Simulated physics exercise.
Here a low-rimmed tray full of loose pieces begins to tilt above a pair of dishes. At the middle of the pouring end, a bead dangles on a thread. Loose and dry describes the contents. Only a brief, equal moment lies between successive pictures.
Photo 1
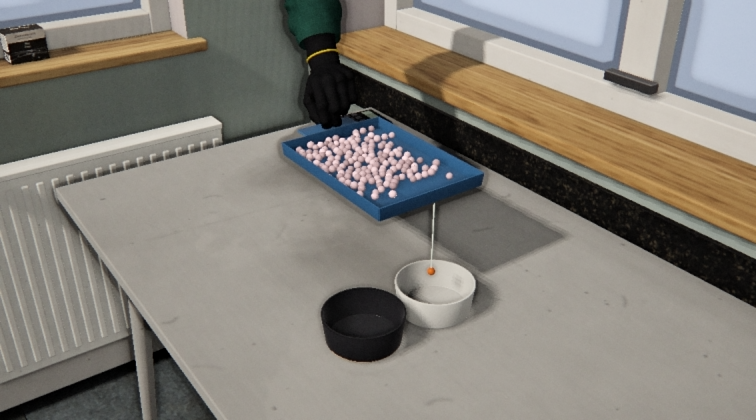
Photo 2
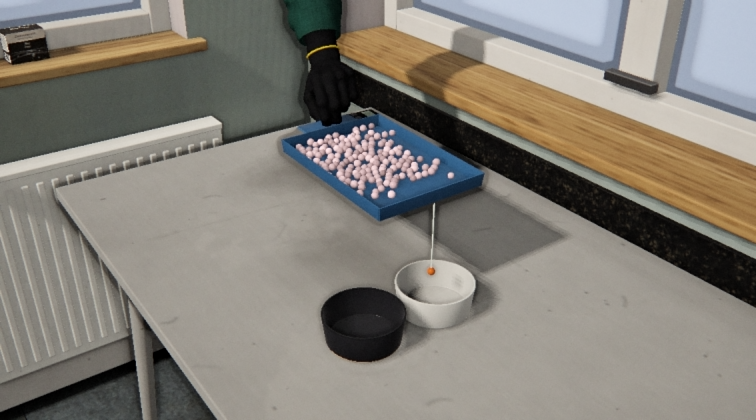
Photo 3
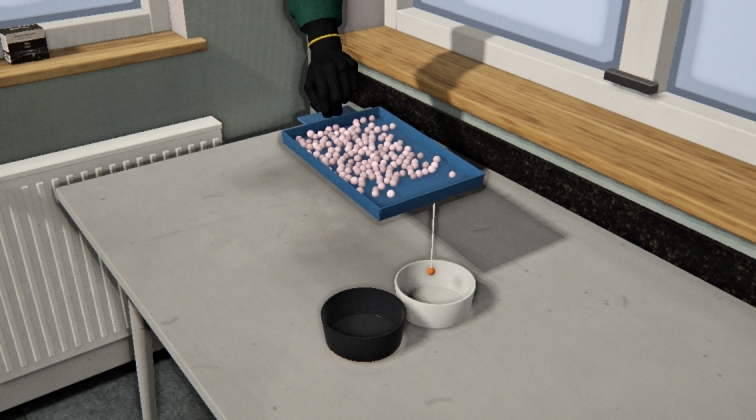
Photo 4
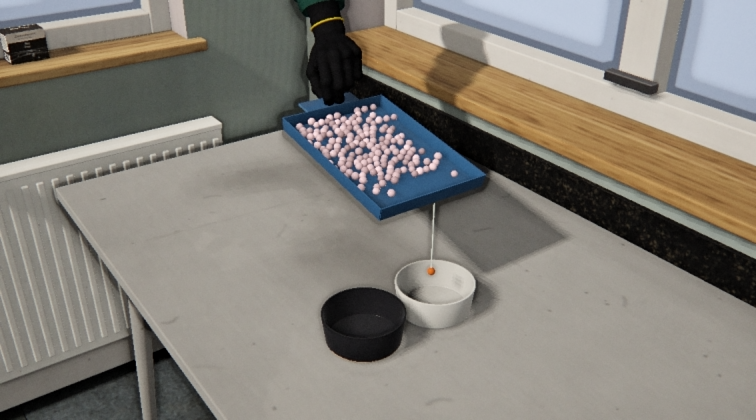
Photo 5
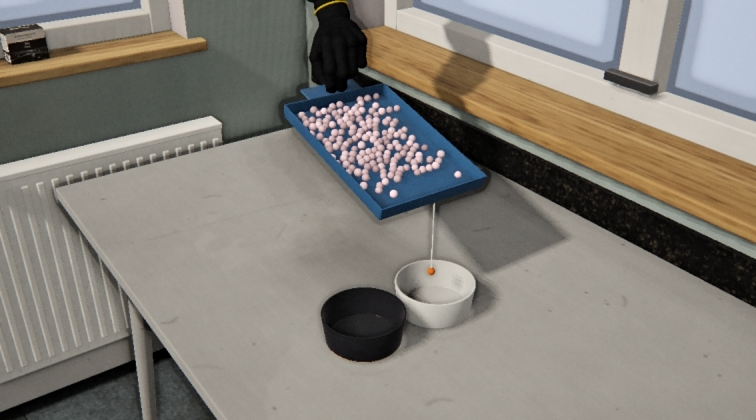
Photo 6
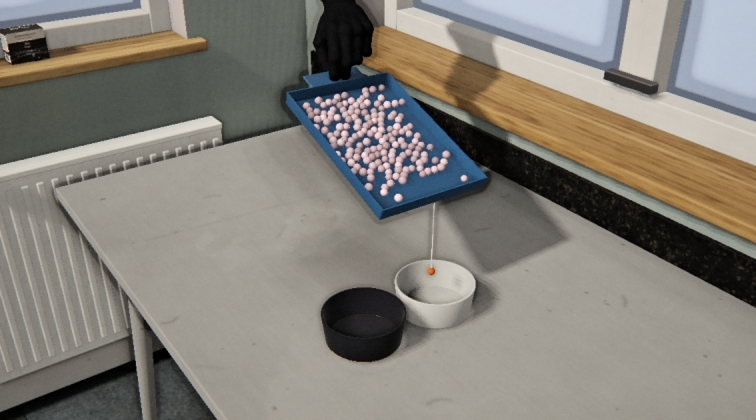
On a grey tabletop by a window, a black-gloved hand raising one end of a blue tray, pink sugar pearls starting to shift.
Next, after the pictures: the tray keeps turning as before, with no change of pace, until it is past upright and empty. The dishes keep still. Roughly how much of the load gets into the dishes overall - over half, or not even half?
Not even half gets in.
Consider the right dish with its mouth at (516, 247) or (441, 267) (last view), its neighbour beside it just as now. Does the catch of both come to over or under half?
Well, a minority share the first time and a minority share the next.
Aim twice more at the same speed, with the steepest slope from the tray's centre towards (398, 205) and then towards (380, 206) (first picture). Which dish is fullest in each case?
The first try goes to the one on the left and the second to the one on the left.
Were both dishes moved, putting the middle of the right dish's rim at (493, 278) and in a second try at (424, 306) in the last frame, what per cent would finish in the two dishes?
80 per cent the first time, 30 per cent the second time.
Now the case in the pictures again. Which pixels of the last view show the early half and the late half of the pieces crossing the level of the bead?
(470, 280) for the early half, (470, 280) for the late half.
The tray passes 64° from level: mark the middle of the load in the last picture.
Somewhere around pixel (439, 188) in the last picture.
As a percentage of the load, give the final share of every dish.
Roughly 0 in a hundred end in the left dish and roughly 10 in a hundred in the right dish.
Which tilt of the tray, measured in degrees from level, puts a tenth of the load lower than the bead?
70° or so.
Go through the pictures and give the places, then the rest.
In the first frame, corners of the pouring end at (380, 208) and (482, 173), level; middle of the load at (361, 159), sugar pearls; left dish at (388, 345); right dish at (460, 312); bead on its thread at (431, 271).
In the second frame, corners of the pouring end at (380, 208) and (482, 173), level; middle of the load at (361, 158).
In the third frame, corners of the pouring end at (380, 208) and (483, 173), tipped barely, level across its low end; middle of the load at (362, 152).
In the fourth frame, corners of the pouring end at (381, 208) and (484, 174), tipped a little, level across its low end; middle of the load at (363, 145).
In the fifth frame, corners of the pouring end at (382, 208) and (484, 175), tipped clearly, level across its low end; middle of the load at (366, 138).
In the sixth frame, corners of the pouring end at (383, 209) and (485, 177), tipped clearly, level across its low end; middle of the load at (371, 134), all on the move; left dish at (388, 345); right dish at (460, 312).
Soon, tray tipped steeply; most on the tray; a stray few outside both; a small part in the air.
A while on, tray tipped past a quarter turn; about two thirds on the tray; a stray few in the right dish; about a quarter outside both; about a quarter in the air.
Towards the end, tray tipped past a quarter turn; a small part in the right dish; most outside both.
Finally, tray tipped past a quarter turn; none in the left dish; a small part in the right dish; most outside both.
